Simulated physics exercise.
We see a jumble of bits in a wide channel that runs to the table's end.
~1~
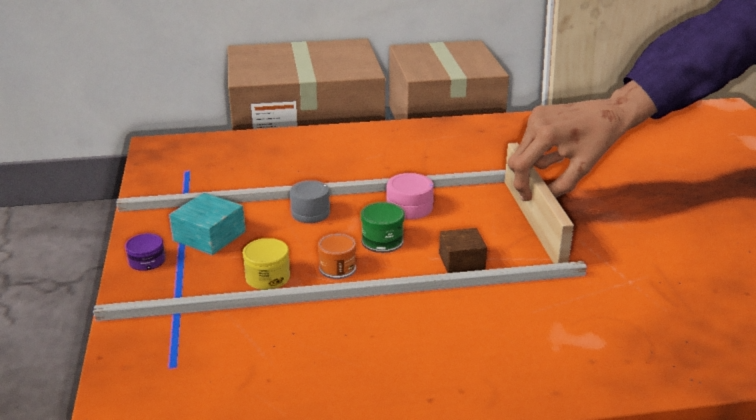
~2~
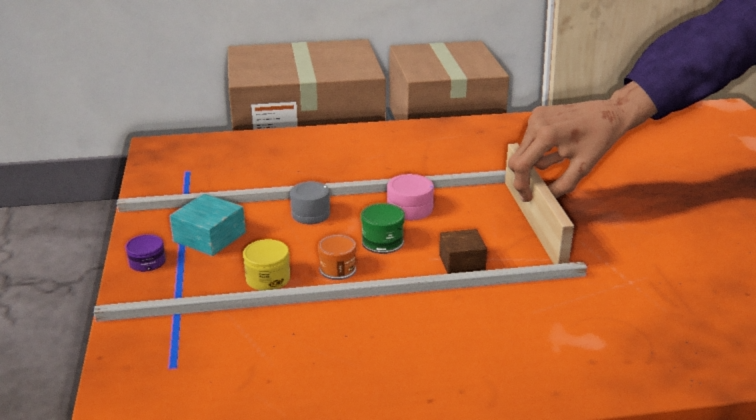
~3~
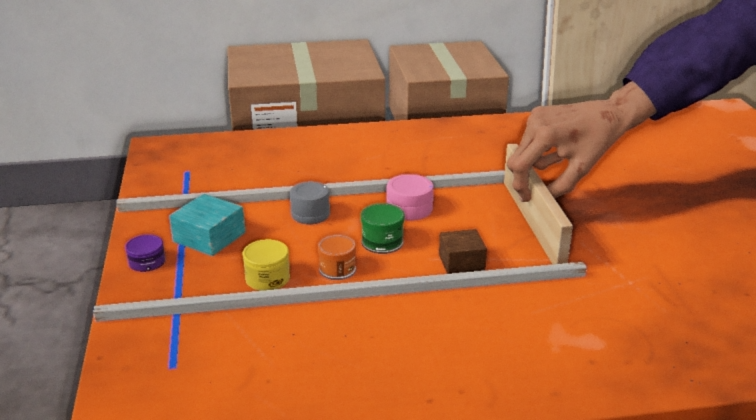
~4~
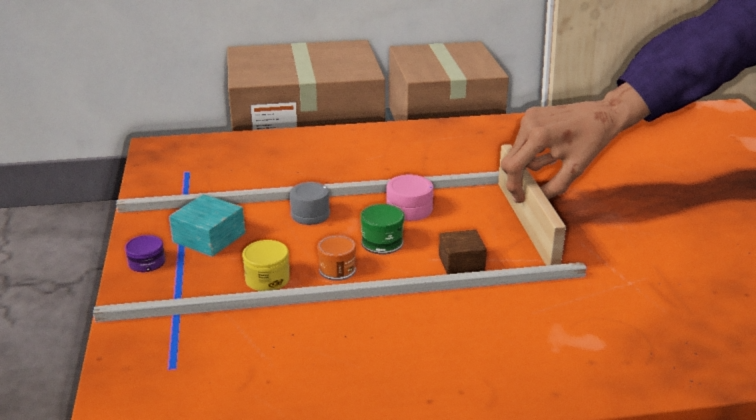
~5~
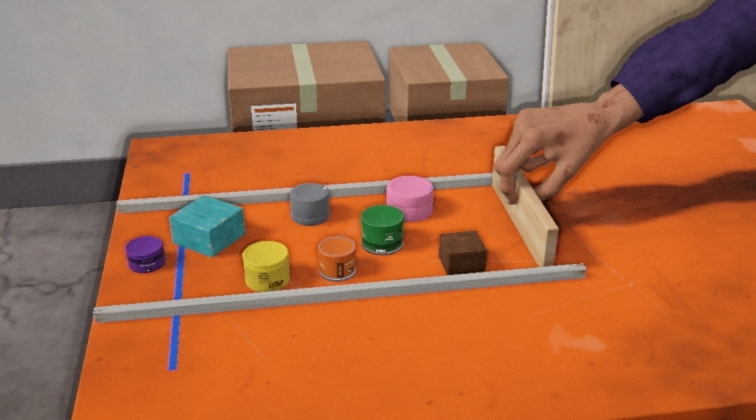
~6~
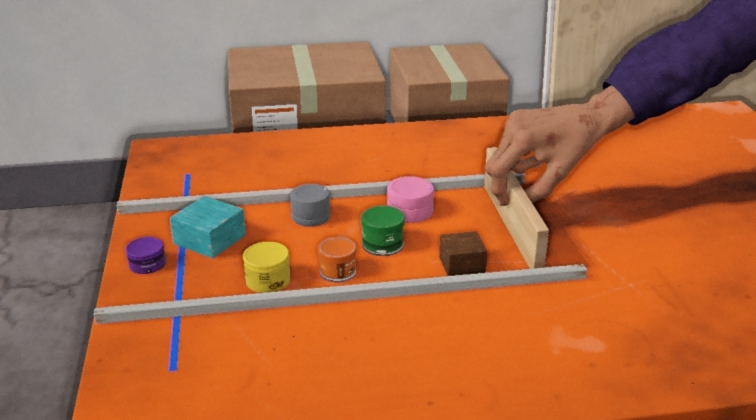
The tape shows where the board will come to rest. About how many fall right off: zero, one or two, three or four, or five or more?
The number that fall off is one or two.
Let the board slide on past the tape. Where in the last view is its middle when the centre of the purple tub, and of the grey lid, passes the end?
At (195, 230) for the purple tub; at (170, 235) for the grey lid.
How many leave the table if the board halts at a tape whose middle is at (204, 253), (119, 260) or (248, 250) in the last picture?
Try by try, 0, 8 and 0.
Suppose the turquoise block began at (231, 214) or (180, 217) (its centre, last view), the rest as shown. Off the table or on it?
In that order, it does not fall; tumbles off.
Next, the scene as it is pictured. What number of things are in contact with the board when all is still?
It touches 3.
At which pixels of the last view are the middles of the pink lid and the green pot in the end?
Near (158, 222) and (157, 254).
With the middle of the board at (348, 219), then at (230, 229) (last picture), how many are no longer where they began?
6 and 8.
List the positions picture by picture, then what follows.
In the first frame, purple tub (146, 252); turquoise block (208, 223); yellow tub (267, 264); board (536, 202); tape (181, 252).
In the second frame, turquoise block (208, 224); grey lid (310, 203).
In the third frame, yellow tub (267, 265); board (535, 202).
In the fourth frame, purple tub (145, 254); pink lid (410, 198).
In the fifth frame, turquoise block (208, 226); brown block (462, 253).
In the sixth frame, purple tub (146, 255); turquoise block (208, 227); yellow tub (267, 267); board (514, 206); tape (182, 255).
Soon after, none off yet; purple tub at rest near (146, 255); turquoise block at rest near (208, 227); yellow tub at rest near (267, 267).
After that, none off yet; purple tub at rest near (146, 255); turquoise block at rest near (208, 227); yellow tub displaced about its own width near (228, 272).
And then, none off yet; purple tub moving near (133, 260); turquoise block displaced about its own width near (170, 237); yellow tub displaced well along near (134, 285).
In the end, the number that fall off is one or two; gone, yellow tub and purple tub.
